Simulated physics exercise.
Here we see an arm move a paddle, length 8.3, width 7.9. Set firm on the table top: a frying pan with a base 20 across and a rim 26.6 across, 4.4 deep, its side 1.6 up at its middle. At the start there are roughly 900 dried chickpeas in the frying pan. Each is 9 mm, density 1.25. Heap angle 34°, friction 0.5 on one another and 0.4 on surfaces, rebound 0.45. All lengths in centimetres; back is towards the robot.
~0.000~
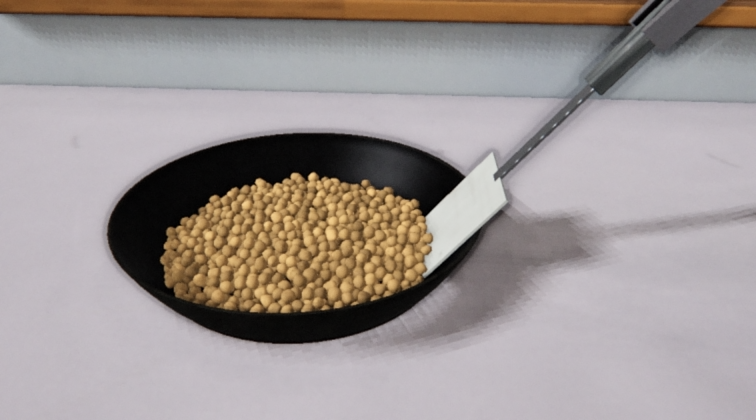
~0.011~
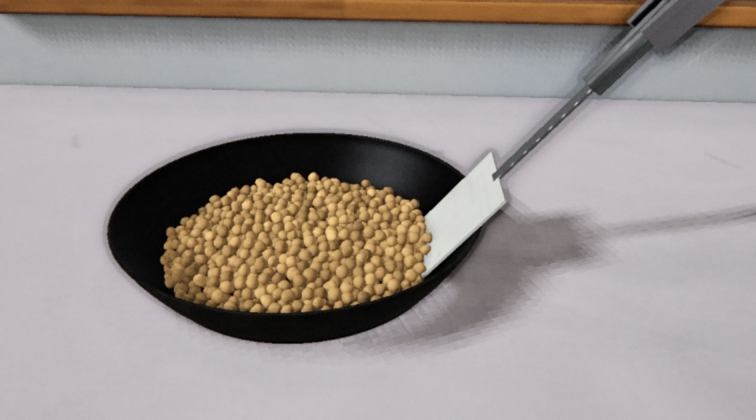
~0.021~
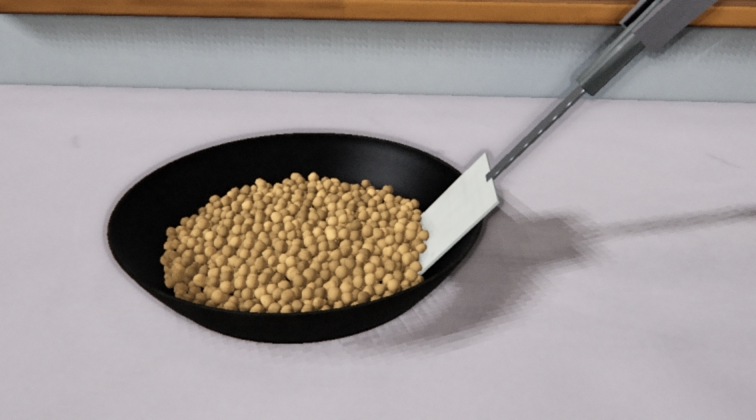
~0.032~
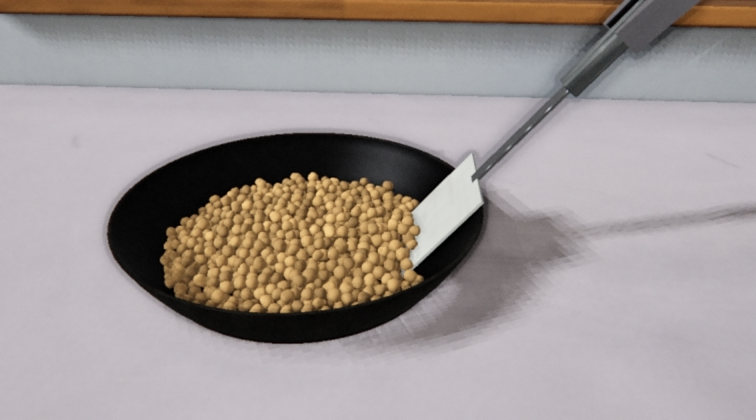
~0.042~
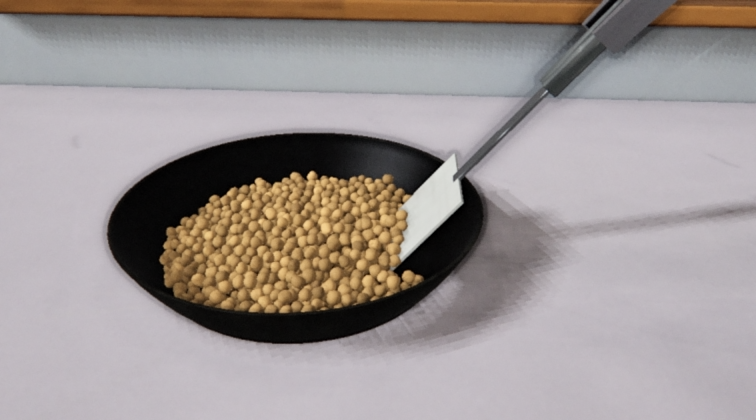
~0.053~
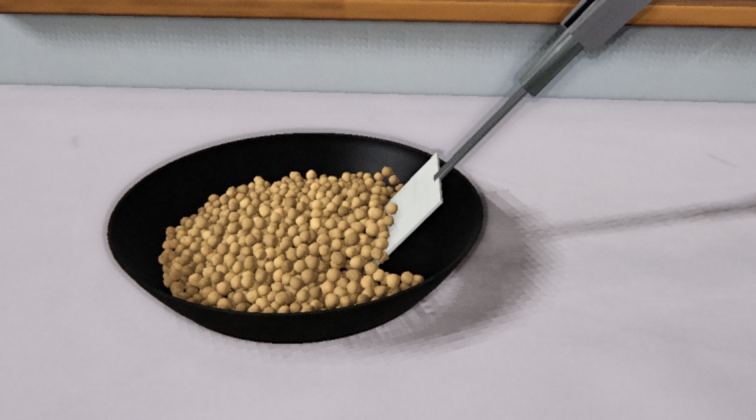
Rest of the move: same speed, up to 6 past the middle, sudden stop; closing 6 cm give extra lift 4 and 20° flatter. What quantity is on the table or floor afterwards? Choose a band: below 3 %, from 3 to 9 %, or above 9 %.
Above 9 %.
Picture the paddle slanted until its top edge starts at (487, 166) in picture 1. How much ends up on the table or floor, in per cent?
Roughly 15%.
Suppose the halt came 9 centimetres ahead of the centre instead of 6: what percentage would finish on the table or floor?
With that change, I'd expect about 20 per cent.
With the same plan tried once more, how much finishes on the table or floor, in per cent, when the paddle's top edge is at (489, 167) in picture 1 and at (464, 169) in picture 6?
Near 0 in a hundred.
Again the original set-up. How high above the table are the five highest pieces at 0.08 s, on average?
Roughly 6 cm.
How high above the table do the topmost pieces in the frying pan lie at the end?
Height at the end: Around 4.5 cm.
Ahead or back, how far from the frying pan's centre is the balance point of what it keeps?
It rests close to 4.0 centimetres ahead of centre.
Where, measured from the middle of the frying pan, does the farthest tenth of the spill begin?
It comes out at close to 75 centimetres.
By 0.08 s, sloping 51°, highest piece 8 above the table; 900 in the frying pan.
By 0.10 s, sloping 45°, highest piece 11 above the table; 899 in the frying pan, 1 on the blade or in flight.
By 0.32 s, sloping 31°, highest piece 9 above the table; 781 in the frying pan, 113 on the table or floor, 6 on the blade or in flight.
By 1.37 s, sloping 31°, highest piece 4 above the table; 781 in the frying pan, 119 on the table or floor.
Final count, 781 in the frying pan, 119 on the table or floor. That is 13 % on the table or floor.
